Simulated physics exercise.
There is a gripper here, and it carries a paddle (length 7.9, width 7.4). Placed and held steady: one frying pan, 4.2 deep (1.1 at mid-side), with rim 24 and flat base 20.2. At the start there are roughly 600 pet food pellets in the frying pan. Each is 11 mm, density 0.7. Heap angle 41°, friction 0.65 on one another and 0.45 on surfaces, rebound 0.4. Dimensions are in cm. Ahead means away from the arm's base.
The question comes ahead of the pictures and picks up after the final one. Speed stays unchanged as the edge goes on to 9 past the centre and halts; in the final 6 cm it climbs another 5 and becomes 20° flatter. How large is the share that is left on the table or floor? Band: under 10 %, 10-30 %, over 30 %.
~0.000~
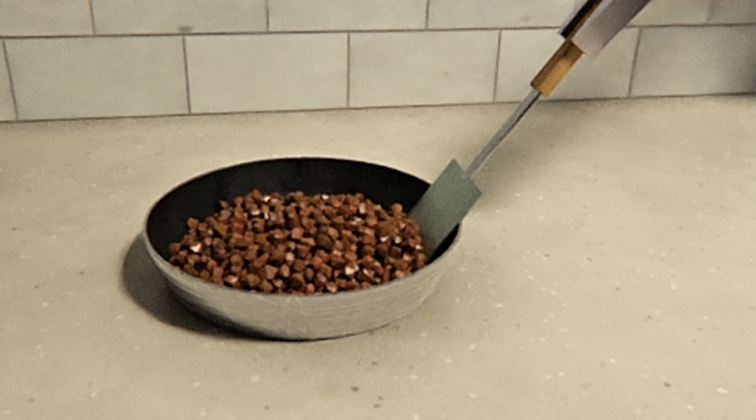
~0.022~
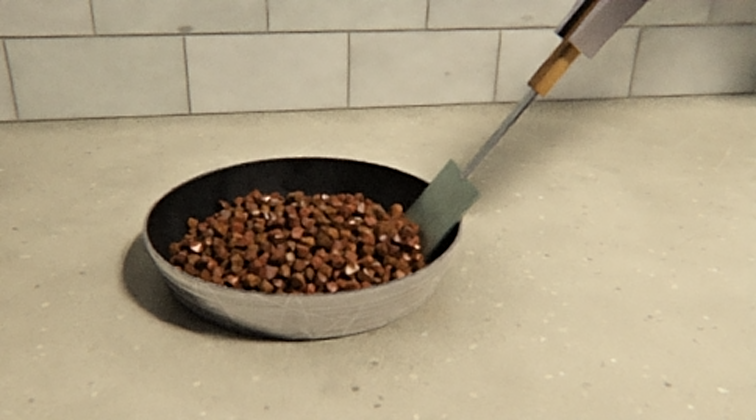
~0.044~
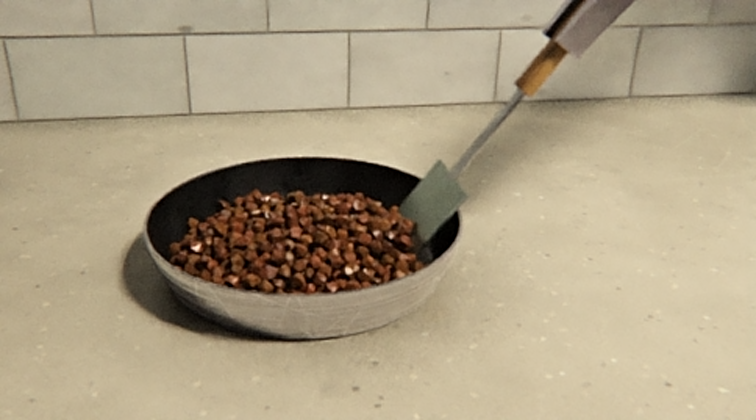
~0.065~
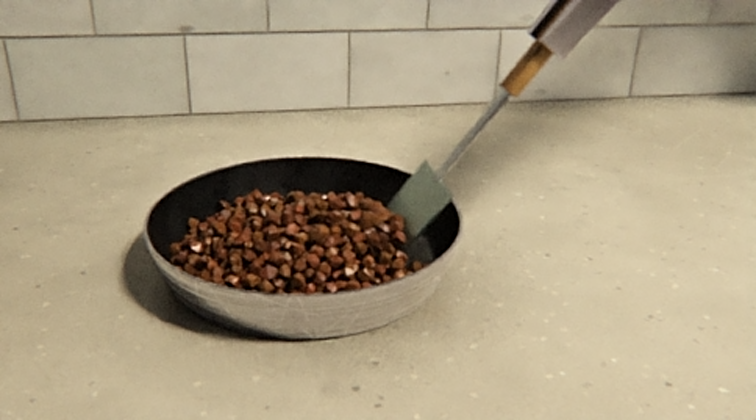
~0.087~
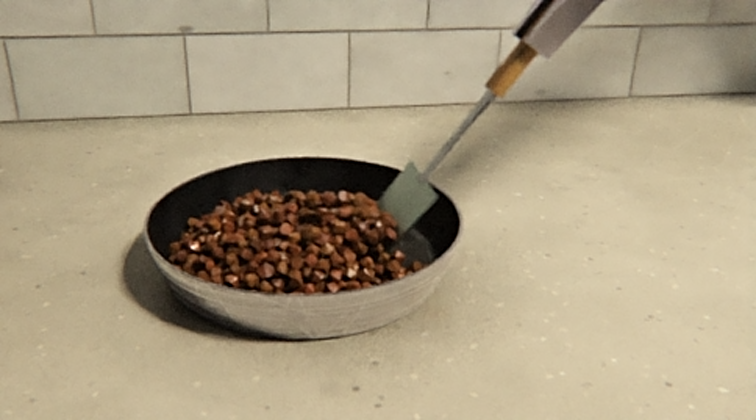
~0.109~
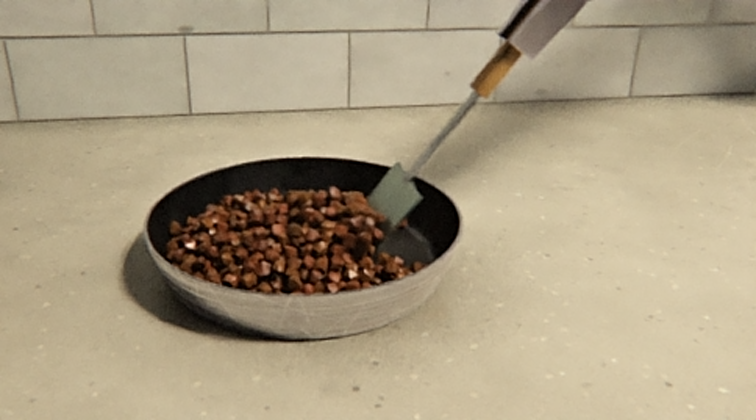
10-30 %.
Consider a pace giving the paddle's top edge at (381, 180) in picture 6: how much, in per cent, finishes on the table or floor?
Some 25 per cent.
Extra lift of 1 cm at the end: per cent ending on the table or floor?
0 per cent.
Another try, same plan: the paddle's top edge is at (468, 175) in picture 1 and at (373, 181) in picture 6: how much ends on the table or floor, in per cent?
It comes to something like 25 %, give or take.
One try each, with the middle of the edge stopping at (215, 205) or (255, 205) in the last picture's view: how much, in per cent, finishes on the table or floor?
The two tries give near 5 and near 0 in a hundred.
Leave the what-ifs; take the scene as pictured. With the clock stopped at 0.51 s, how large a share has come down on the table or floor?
Fraction noted: Close to 15 per cent.
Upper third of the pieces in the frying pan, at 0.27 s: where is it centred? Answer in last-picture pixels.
Centre: Roughly (225, 212) in the last picture.
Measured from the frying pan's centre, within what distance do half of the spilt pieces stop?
Looks like roughly 18 centimetres to me.
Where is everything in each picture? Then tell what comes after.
The paddle top edge at (468, 175), sloping 53°; upper third of the load around (311, 234), from x 175 to 425, top at y 195; 601 in the frying pan, in the first picture.
The paddle top edge at (465, 175), sloping 53°; upper third of the load around (311, 234), from x 175 to 425, top at y 195, in the second picture.
The paddle top edge at (453, 176), sloping 53°; upper third of the load around (316, 233), from x 175 to 430, top at y 195, in the third picture.
The paddle top edge at (439, 177), sloping 53°; upper third of the load around (314, 230), from x 175 to 430, top at y 195, in the fourth picture.
The paddle top edge at (424, 177), sloping 53°; upper third of the load around (307, 229), from x 175 to 430, top at y 195, in the fifth picture.
The paddle top edge at (409, 178), sloping 53°; upper third of the load around (300, 229), from x 170 to 430, top at y 195; 601 in the frying pan, in the sixth picture.
After 0.19 s, sloping 53°, highest piece 6 above the table; 601 in the frying pan.
After 0.27 s, sloping 44°, highest piece 8 above the table; 601 in the frying pan.
After 0.51 s, sloping 33°, highest piece 7 above the table; 500 in the frying pan, 96 on the table or floor, 5 on the blade or in flight.
After 1.56 s, sloping 33°, highest piece 5 above the table; 499 in the frying pan, 102 on the table or floor.
In the end, 499 in the frying pan, 102 on the table or floor. That is 17 % on the table or floor.
